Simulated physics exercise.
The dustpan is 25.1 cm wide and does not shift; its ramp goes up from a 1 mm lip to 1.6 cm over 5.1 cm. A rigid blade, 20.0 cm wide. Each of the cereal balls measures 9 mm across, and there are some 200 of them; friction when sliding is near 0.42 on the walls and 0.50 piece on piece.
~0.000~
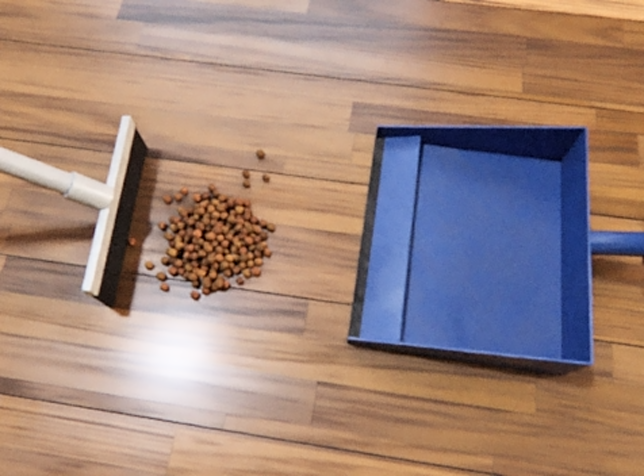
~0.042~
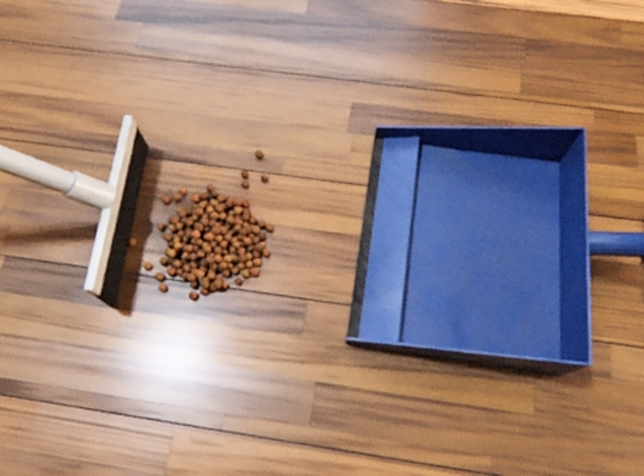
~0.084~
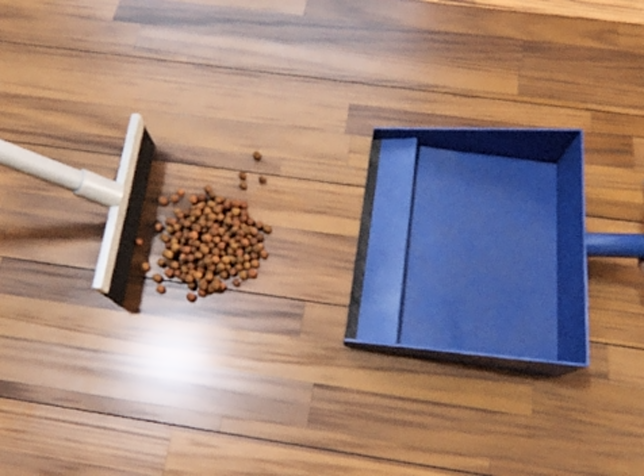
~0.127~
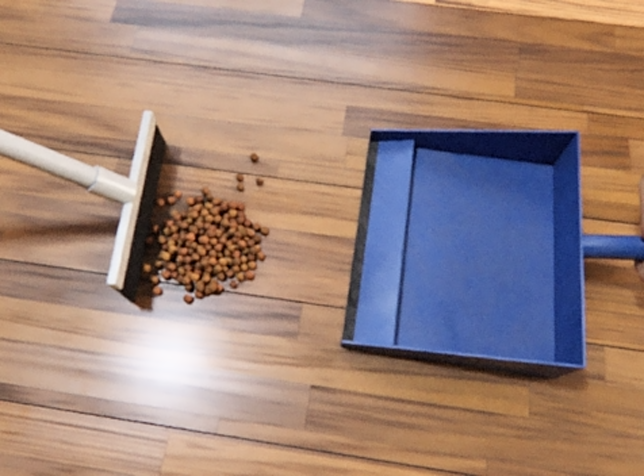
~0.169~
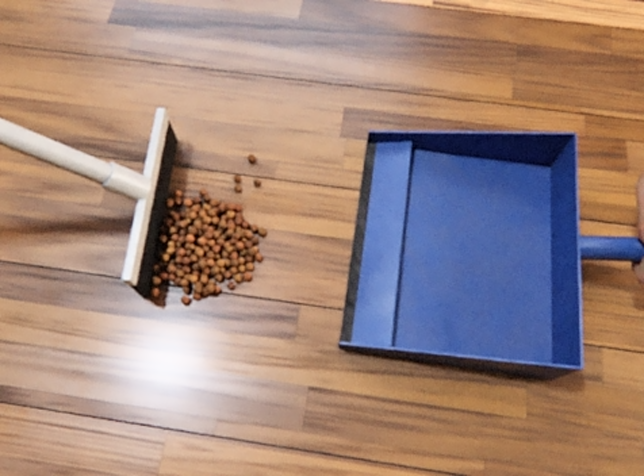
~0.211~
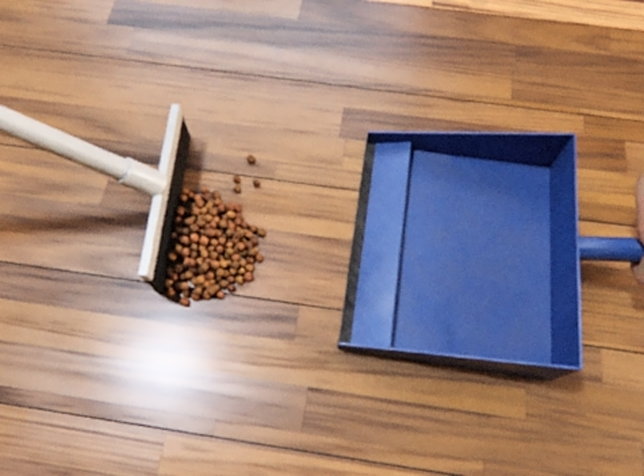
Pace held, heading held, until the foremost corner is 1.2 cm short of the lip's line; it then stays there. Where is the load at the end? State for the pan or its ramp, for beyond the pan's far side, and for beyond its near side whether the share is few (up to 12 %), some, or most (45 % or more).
Pan: Some, far side: Few, near side: Few.
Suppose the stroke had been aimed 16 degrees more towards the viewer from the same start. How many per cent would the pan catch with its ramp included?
I'd put it at close to 50 percent.
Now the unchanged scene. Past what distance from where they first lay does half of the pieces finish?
That distance is close to 16 cm.
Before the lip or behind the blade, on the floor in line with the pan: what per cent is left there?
Roughly 65 percent.
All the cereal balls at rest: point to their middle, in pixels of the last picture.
Roughly (352, 220).
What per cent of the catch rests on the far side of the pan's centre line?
About 90 %.
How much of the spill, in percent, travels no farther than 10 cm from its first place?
I'd estimate roughly 25 per cent.
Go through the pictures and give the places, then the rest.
Blade from (92, 290) to (130, 125), moved 0.0 cm, 0 of the pieces shifted so far; middle of the pieces at (209, 237); pan at (479, 248), in the first picture.
Blade from (94, 290) to (131, 124), moved 0.4 cm, 0 of the pieces shifted so far; middle of the pieces at (207, 237), in the second picture.
Blade from (102, 288) to (138, 123), moved 1.4 cm, 1 of the pieces shifted so far; middle of the pieces at (205, 239), in the third picture.
Blade from (116, 284) to (151, 120), moved 3.2 cm, 2 of the pieces shifted so far; middle of the pieces at (202, 240), in the fourth picture.
Blade from (131, 280) to (163, 117), moved 4.9 cm, 15 of the pieces shifted so far; middle of the pieces at (200, 242), in the fifth picture.
Blade from (147, 275) to (177, 113), moved 6.6 cm, 128 of the pieces shifted so far; middle of the pieces at (211, 241); pan at (469, 254). Its pace works out near 0.41 m/s, heading 27 degrees away from the viewer's side, in the sixth picture.
After 0.46 s, middle of the blade 12 cm from the lip; 0 % over the lip, far side 0 %, near side 0 %.
Then, at 0.63 s, middle of the blade 5 cm from the lip; 0 % over the lip, far side 0 %, near side 0 %.
After 0.92 s, middle of the blade 2 cm from the lip; 35 % over the lip, far side 5 %, near side 0 %.
At rest (1.2 s), pan 35 %, far side 5 %, near side 0 %, in front of the lip or behind the blade 65 %.
